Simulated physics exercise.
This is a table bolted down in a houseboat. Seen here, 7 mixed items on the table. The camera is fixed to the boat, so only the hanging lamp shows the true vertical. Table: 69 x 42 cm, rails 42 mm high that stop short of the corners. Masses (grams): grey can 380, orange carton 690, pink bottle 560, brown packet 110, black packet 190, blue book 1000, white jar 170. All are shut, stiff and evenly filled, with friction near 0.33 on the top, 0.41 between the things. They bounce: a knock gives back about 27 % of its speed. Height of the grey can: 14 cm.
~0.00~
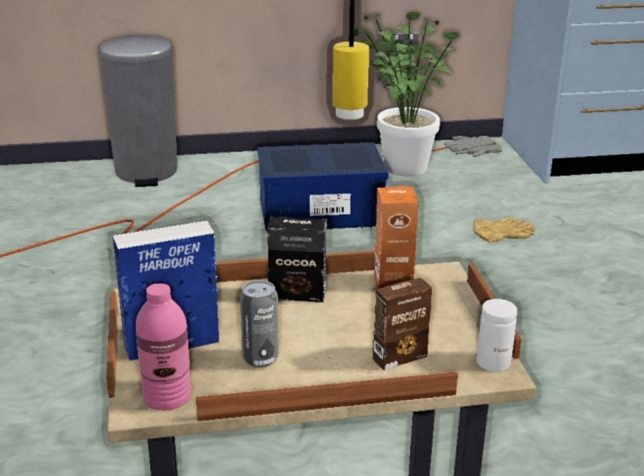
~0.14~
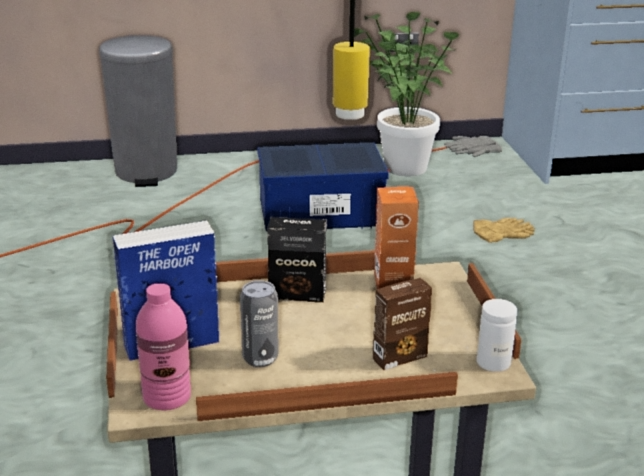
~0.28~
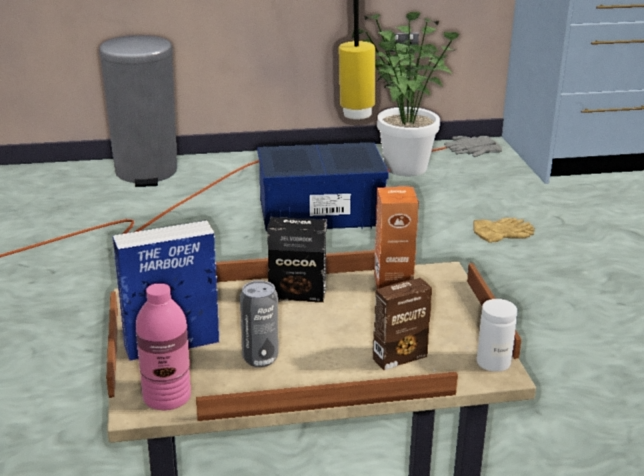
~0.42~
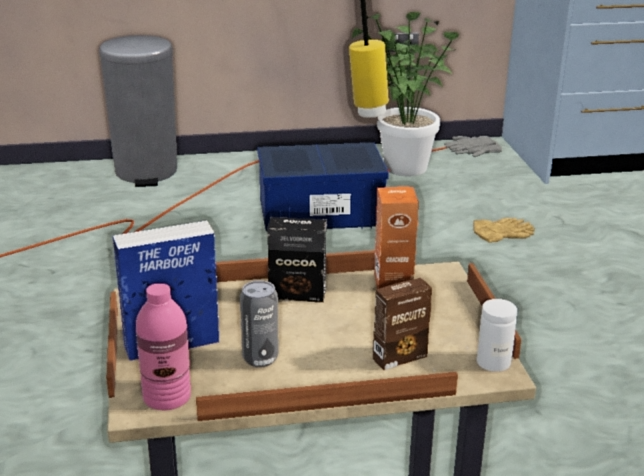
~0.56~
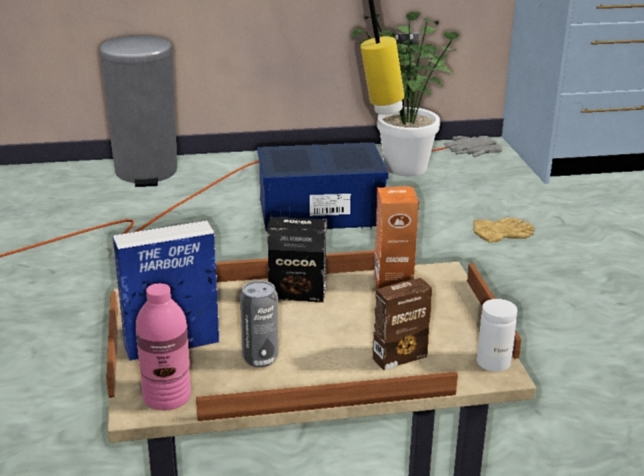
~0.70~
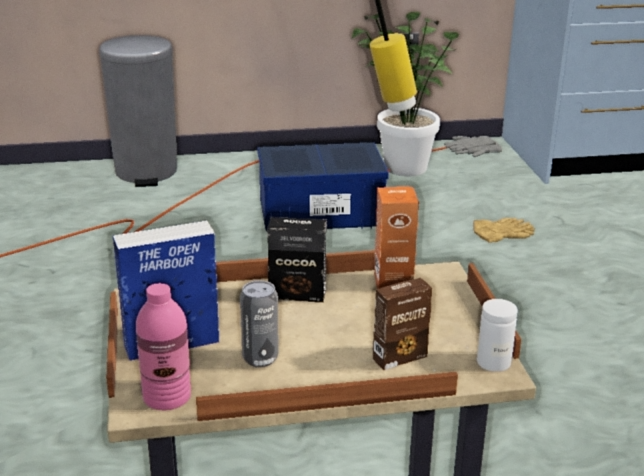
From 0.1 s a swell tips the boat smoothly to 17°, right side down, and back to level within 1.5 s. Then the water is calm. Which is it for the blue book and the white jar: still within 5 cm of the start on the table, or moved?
The blue book holds its spot; the white jar holds its spot.
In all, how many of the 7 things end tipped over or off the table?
That comes to 0.
After 1.10 s, heel 13°, right side down.
After 1.60 s, boat level.
In the end (2.1 s), all 7 under 5 cm from the start. At the end, from the last picture's camera, blue book near (168, 291), white jar near (497, 335).
